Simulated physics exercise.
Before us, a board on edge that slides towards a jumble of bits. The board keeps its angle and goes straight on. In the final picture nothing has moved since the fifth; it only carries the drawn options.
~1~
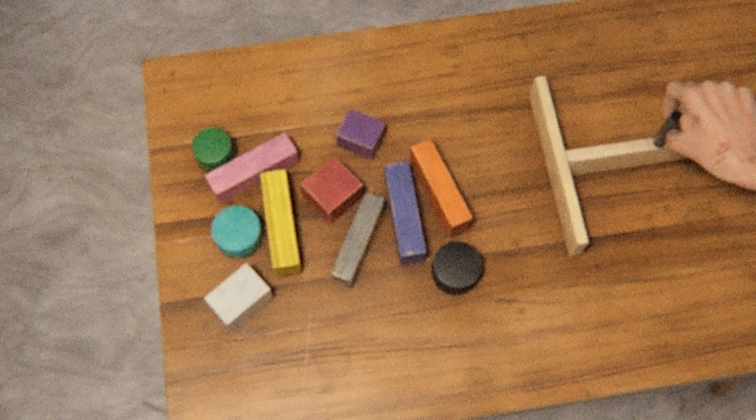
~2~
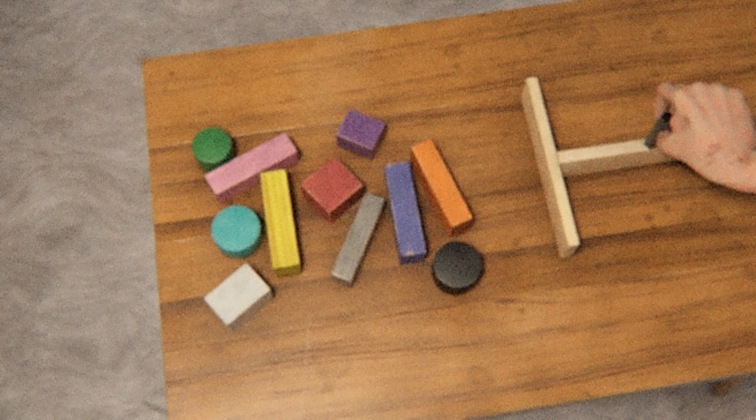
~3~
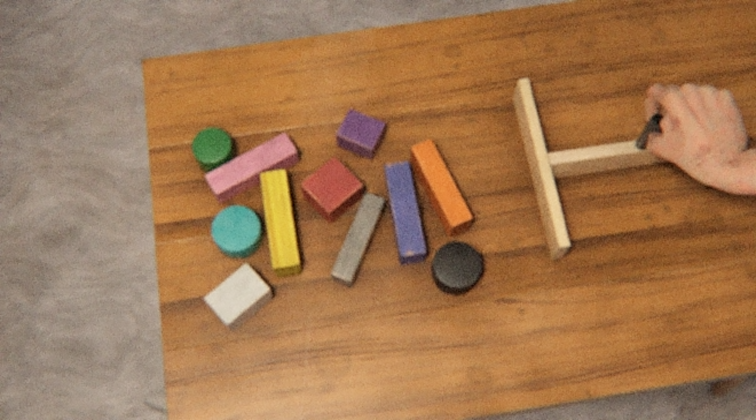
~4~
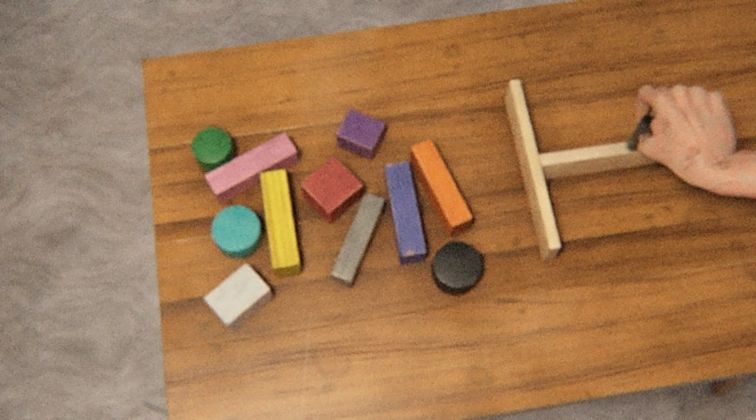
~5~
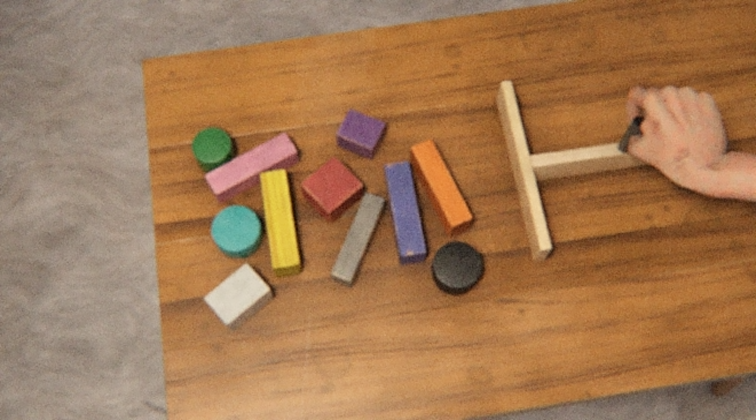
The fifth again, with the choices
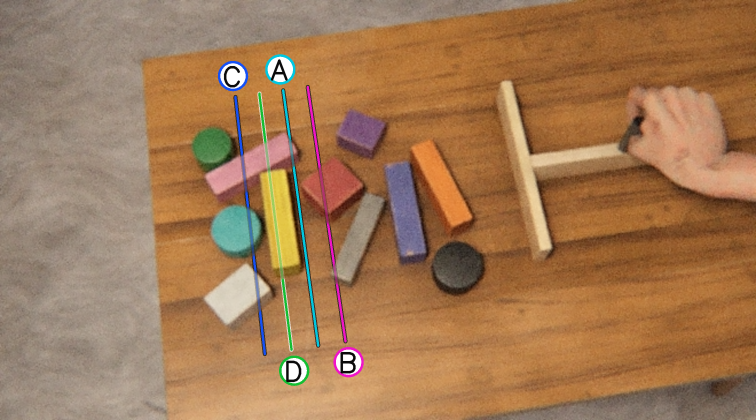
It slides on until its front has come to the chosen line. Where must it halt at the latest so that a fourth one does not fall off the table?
Up to line C.
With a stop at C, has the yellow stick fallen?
Yes.
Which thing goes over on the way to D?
It is the turquoise tin.
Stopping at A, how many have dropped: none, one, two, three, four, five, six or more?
In all, none.
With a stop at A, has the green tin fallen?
By then, no.
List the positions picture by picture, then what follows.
The first frame shows board (561, 157); yellow stick (281, 223); grey bar (358, 240).
The second frame shows board (552, 158); orange stick (441, 188).
The third frame shows board (543, 159); purple block (361, 134).
The fourth frame shows board (534, 161); green tin (214, 151).
The fifth frame shows board (526, 162); blue bar (405, 213); turquoise tin (238, 232); white block (239, 298).
On the marked copy, A at (300, 211); B at (326, 207); C at (249, 218); D at (275, 215).
With C. Early on, board (426, 177); black tin (414, 285); grey bar (353, 242).
Further on, board (327, 191); turquoise tin (190, 253); white block (220, 309).
At the end, board (249, 202); yellow stick over the edge; turquoise tin over the edge; two fallen.
As for the rest, A is within the limit but short; B is within the limit but short; D is within the limit but short.
